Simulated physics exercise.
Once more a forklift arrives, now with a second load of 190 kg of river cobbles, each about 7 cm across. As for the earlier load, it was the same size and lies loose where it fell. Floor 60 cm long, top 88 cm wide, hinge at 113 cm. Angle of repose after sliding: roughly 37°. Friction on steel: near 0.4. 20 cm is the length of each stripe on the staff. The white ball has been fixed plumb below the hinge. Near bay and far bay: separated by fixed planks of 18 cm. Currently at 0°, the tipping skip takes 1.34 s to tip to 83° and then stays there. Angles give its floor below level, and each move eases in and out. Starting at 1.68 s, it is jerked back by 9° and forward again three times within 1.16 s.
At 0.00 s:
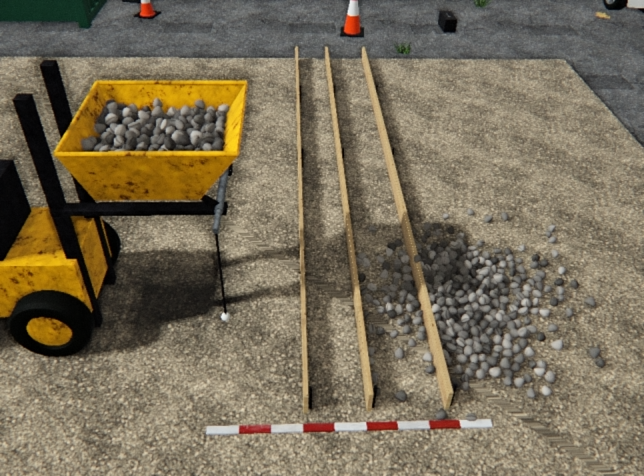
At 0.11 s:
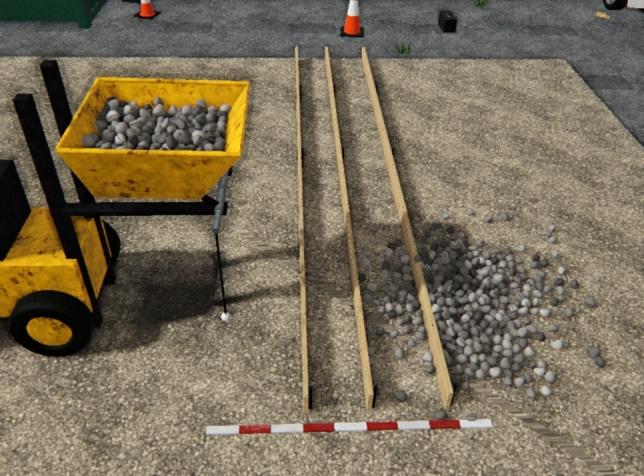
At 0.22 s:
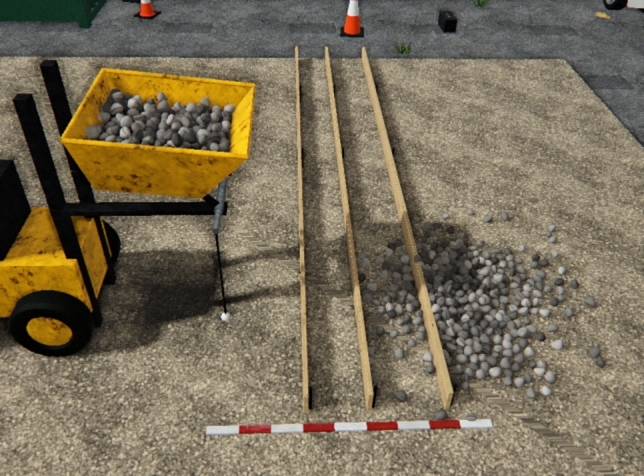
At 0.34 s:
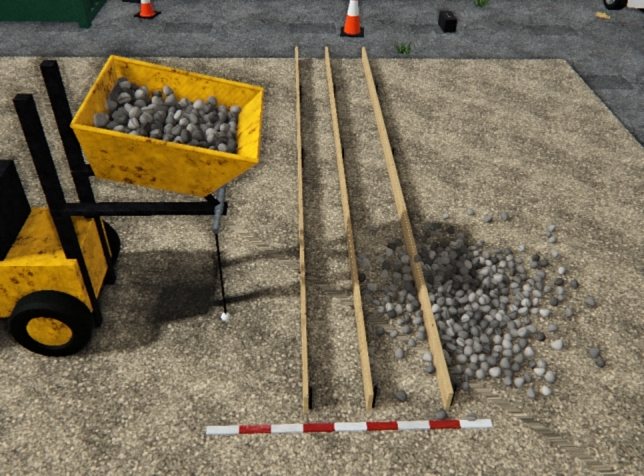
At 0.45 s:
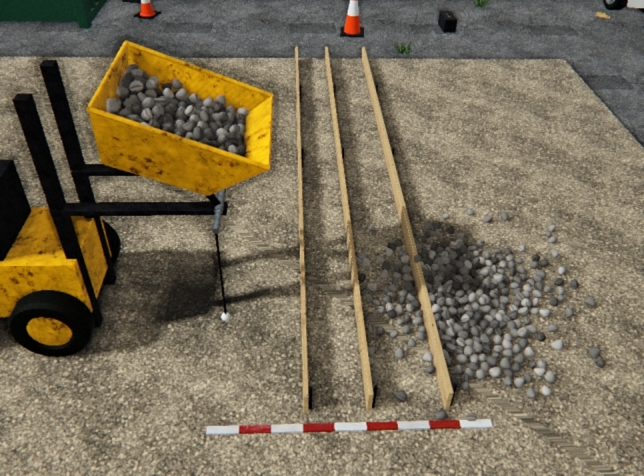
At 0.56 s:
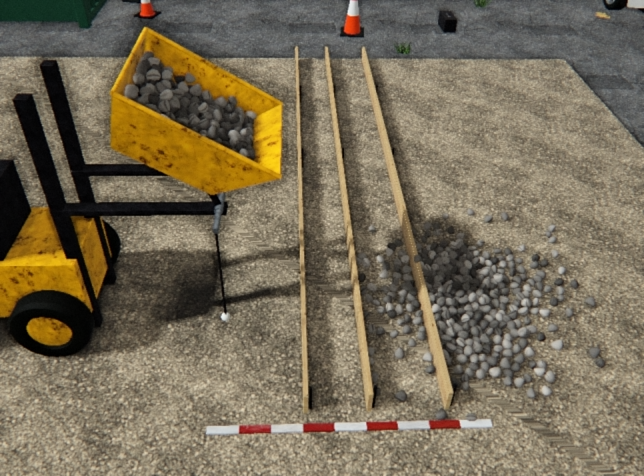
Yellow skip full of grey stones tilting steadily to the right on a forklift, beside three wooden boards and a loose stone pile.
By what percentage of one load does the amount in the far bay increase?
75 %.
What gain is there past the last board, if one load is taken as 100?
My estimate is about 0 per cent of a load.
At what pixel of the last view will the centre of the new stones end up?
Around (380, 295).
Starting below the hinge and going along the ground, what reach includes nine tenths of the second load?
That's roughly 140 cm.
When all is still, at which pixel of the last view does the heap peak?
Peak pixel: Approx. (381, 283).
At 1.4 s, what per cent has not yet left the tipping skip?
About 45 per cent is held.
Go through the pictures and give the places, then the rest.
Lip at (238, 154), floor tilted 0°, highest stones at (147, 116). The earlier load is highest near (440, 295), 17 cm above ground level, 14 % in the far bay, 86 % past the last board, in the first picture.
The tipping skip is at 2°, its lip at (240, 155); the top of the load is at (136, 114); the stones move at 0.2 m/s on average, in the second picture.
Lip at (247, 157), floor tilted 6°, highest stones at (115, 105); the stones move at 0.4 m/s on average, in the third picture.
The tipping skip is at 13°, its lip at (258, 162); the top of the load is at (120, 93); the stones move at 0.6 m/s on average, in the fourth picture.
Lip at (269, 168), floor tilted 22°, highest stones at (132, 80); the stones move at 0.7 m/s on average, in the fifth picture.
The tipping skip is at 31°, its lip at (281, 177); the top of the load is at (148, 68); the stones move at 0.8 m/s on average, in the sixth picture.
After 1.0 s the floor is at 70°; in per cent of one load, 100 in the tipping skip, 14 in the far bay, 86 past the last board; the foremost stones are at (582, 279).
After 1.4 s the floor is at 83°; in per cent of one load, 47 in the tipping skip, 37 in the near bay, 30 in the far bay, 86 past the last board; the foremost stones are at (582, 279).
After 3.3 s the floor is at 83°; in per cent of one load, 0 in the tipping skip, 23 in the near bay, 89 in the far bay, 88 past the last board; the foremost stones are at (582, 279).
After 5.6 s the floor is at 83°; in per cent of one load, 0 in the tipping skip, 23 in the near bay, 89 in the far bay, 88 past the last board; the foremost stones are at (582, 279). Net gain in the far bay, 75.
